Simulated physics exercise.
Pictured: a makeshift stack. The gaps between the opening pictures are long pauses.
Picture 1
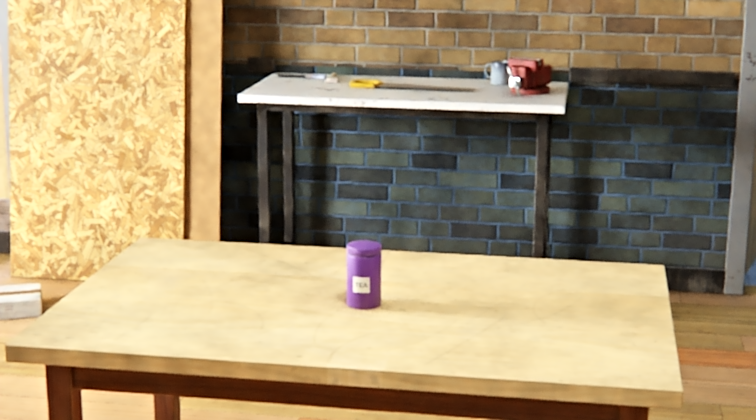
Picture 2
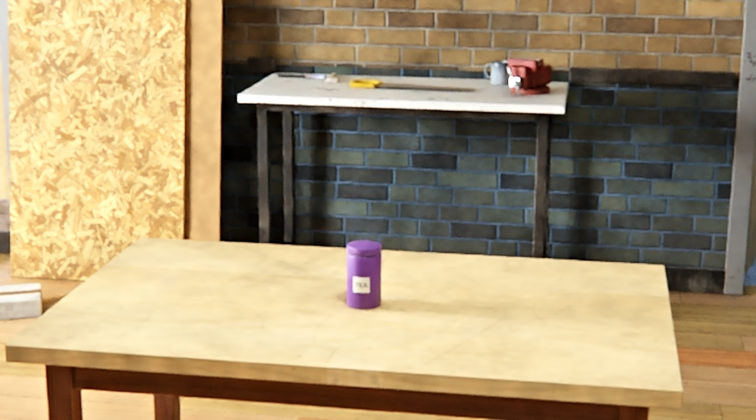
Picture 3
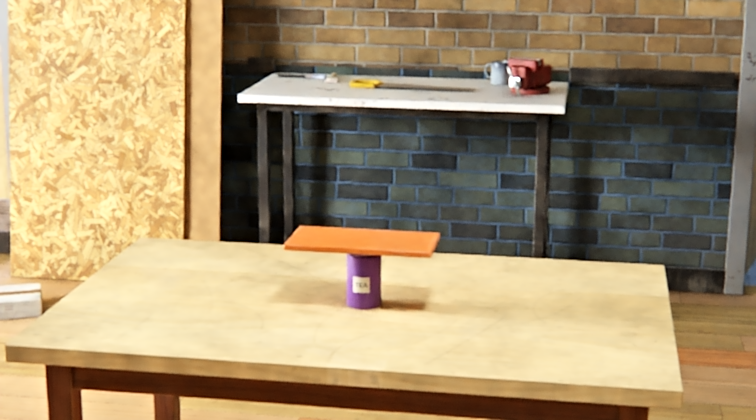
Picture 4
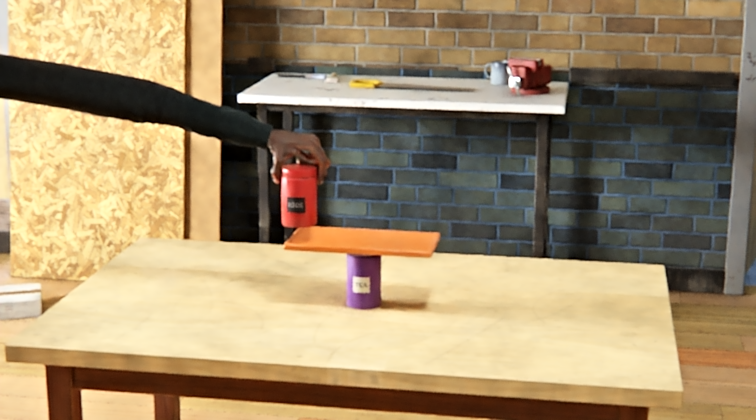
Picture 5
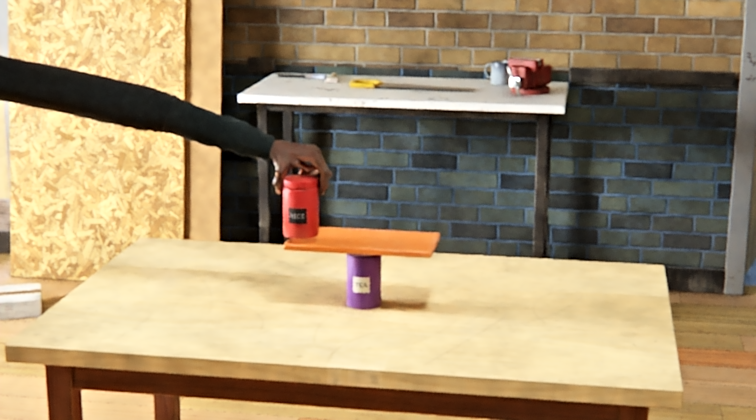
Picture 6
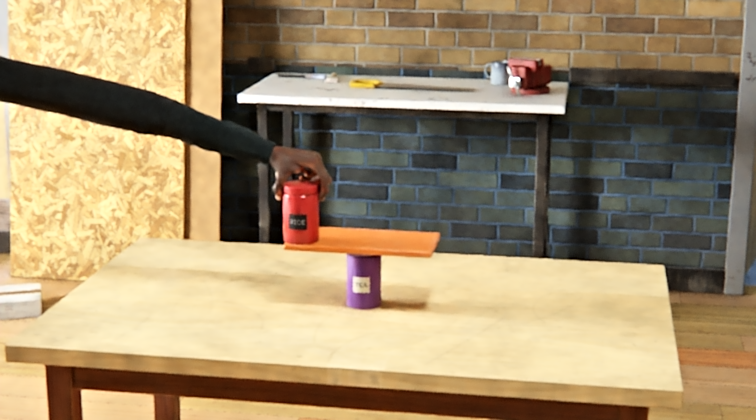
In a workshop, a purple jar stood on a table, then an orange board appeared across its top, and a hand reached in from the left and lowered a red jar onto the board's left end.
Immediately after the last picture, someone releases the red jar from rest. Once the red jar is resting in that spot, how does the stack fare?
The stack is too shaky.
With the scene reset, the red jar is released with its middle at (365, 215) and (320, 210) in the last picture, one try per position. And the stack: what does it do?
In case one it stays upright, while in case two it tumbles.
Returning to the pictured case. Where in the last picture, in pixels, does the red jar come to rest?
It finishes at about (257, 294).
Then, 0.30 s past the last view, red jar now fallen; orange lid rocked 25° from its first pose.
Then, 0.40 s past the last view, orange lid rocked 53° from its first pose.
Then, 0.50 s past the last view, orange lid rocked 71° from its first pose.
Then, 1.20 s past the last view, orange lid rocked 68° from its first pose.
Finally, fallen, red jar; down or leaning hard in the stack, orange lid; purple jar still in place. Final places as the last picture's camera would see them, red jar near (257, 294). The stack loses its balance.
